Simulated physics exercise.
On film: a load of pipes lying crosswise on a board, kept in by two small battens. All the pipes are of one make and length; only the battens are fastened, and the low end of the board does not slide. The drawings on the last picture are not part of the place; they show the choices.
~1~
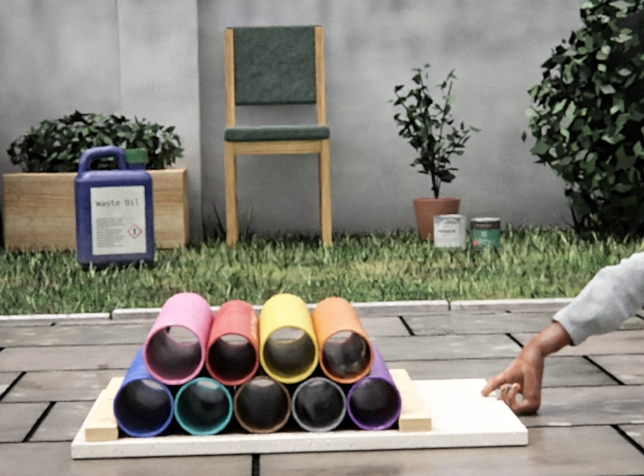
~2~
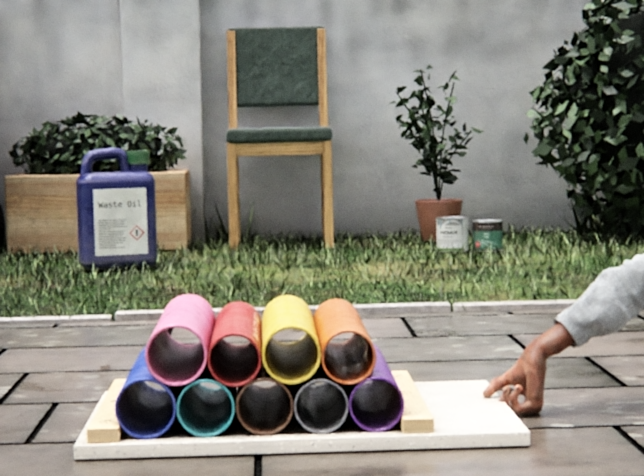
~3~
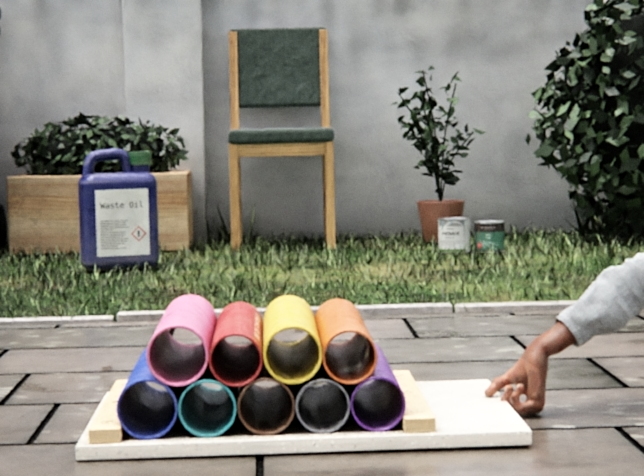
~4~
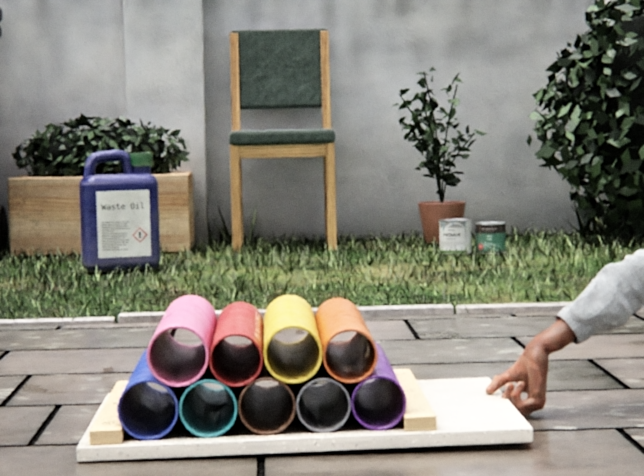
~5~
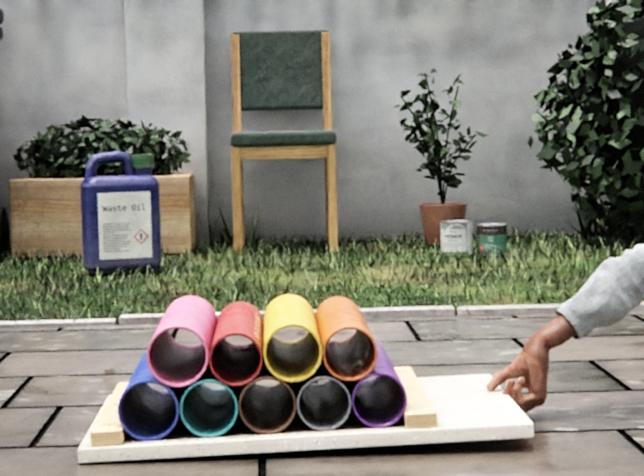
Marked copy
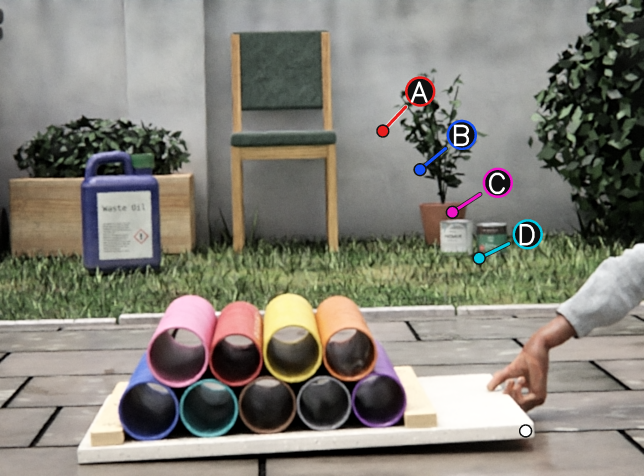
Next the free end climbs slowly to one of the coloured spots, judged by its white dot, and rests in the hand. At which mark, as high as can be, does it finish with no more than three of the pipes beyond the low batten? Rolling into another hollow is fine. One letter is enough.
Up to D.
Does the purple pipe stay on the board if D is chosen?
The purple pipe: Yes.
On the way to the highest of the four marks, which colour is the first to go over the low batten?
The pink one.
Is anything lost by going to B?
Yes, at B.
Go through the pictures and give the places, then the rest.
In the first frame, turquoise pipe (204, 407); brown pipe (263, 406); grey pipe (319, 405).
In the second frame, grey pipe (321, 406); purple pipe (376, 404).
In the third frame, board (301, 409); purple pipe (378, 404); red pipe (236, 360).
In the fourth frame, board (302, 409); blue pipe (148, 410); brown pipe (267, 407); turquoise pipe (208, 409).
In the fifth frame, board (303, 408); blue pipe (148, 410); turquoise pipe (209, 409).
On the marked copy, A at (383, 131); B at (420, 170); C at (452, 212); D at (479, 258); the white dot at (526, 431).
With D. Early on, board at 16°.
Further on, board at 25°.
At the end, board at 25°, none over the low batten.
As for the rest, A nine over the low batten; B nine over the low batten; C four over the low batten (pink, orange, red, yellow).
